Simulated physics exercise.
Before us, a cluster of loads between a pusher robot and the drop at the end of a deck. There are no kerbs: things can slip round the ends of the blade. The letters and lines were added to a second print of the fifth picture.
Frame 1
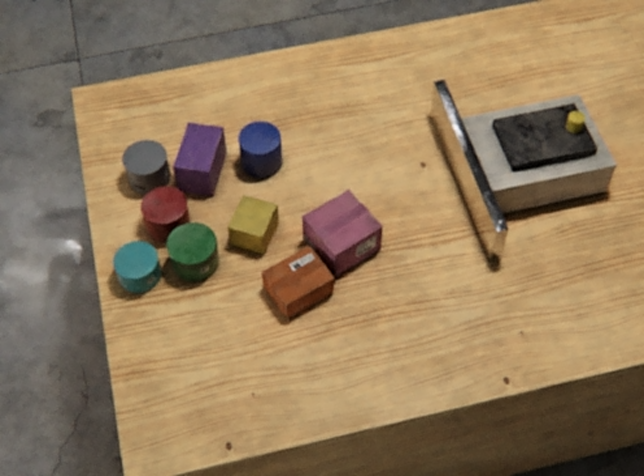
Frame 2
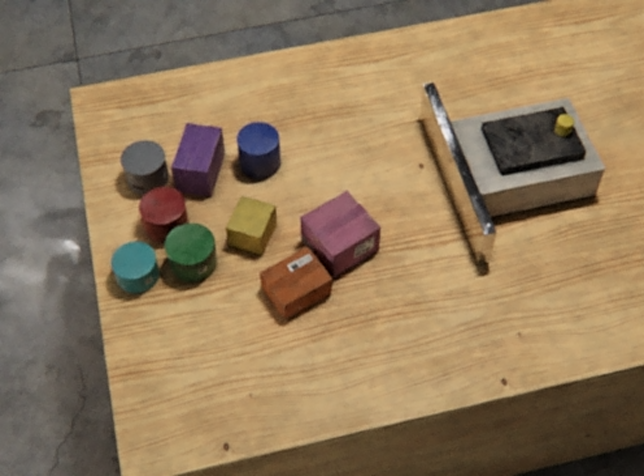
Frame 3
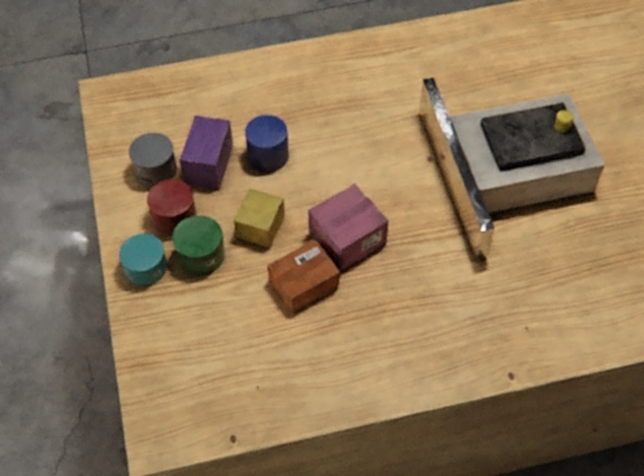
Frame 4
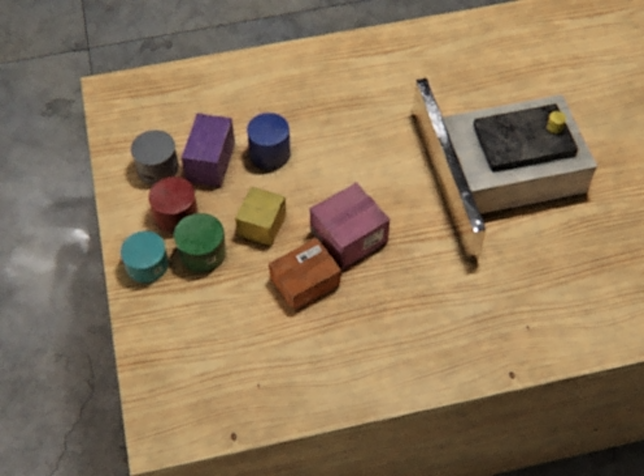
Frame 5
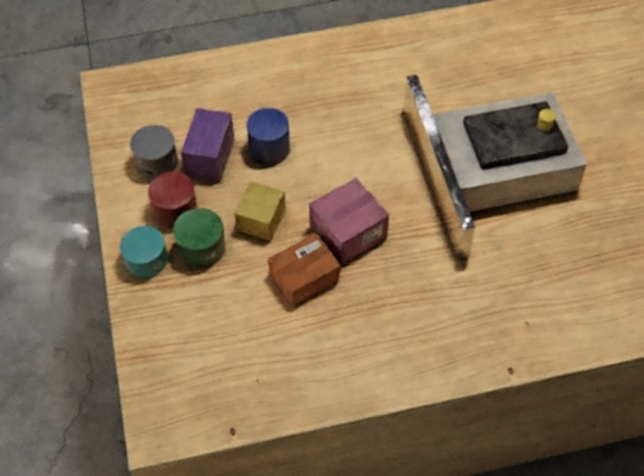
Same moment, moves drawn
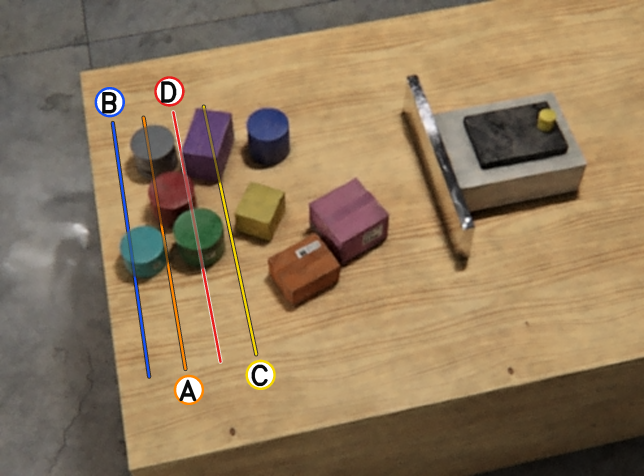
A wooden deck holds colourful boxes and cylinders while a grey pusher robot creeps left.
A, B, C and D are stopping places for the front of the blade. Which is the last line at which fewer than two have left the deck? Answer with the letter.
Stop at C.
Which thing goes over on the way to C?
The turquoise pail.
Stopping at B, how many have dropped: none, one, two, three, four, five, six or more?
Six or more.
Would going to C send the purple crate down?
No.
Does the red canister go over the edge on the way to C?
No.
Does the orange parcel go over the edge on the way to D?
No.
On the marked copy, A at (163, 233); B at (129, 239); C at (228, 220); D at (195, 226).
Taking C. A third of the way, robot (435, 148); orange parcel (297, 271); pink parcel (332, 220).
Two thirds of the way, robot (358, 163); turquoise pail (121, 258); green pail (168, 248).
When it is over, robot (302, 174); turquoise pail over the edge; green pail (121, 269); one fallen.
As for the rest, A drops five; B drops six; D drops two.
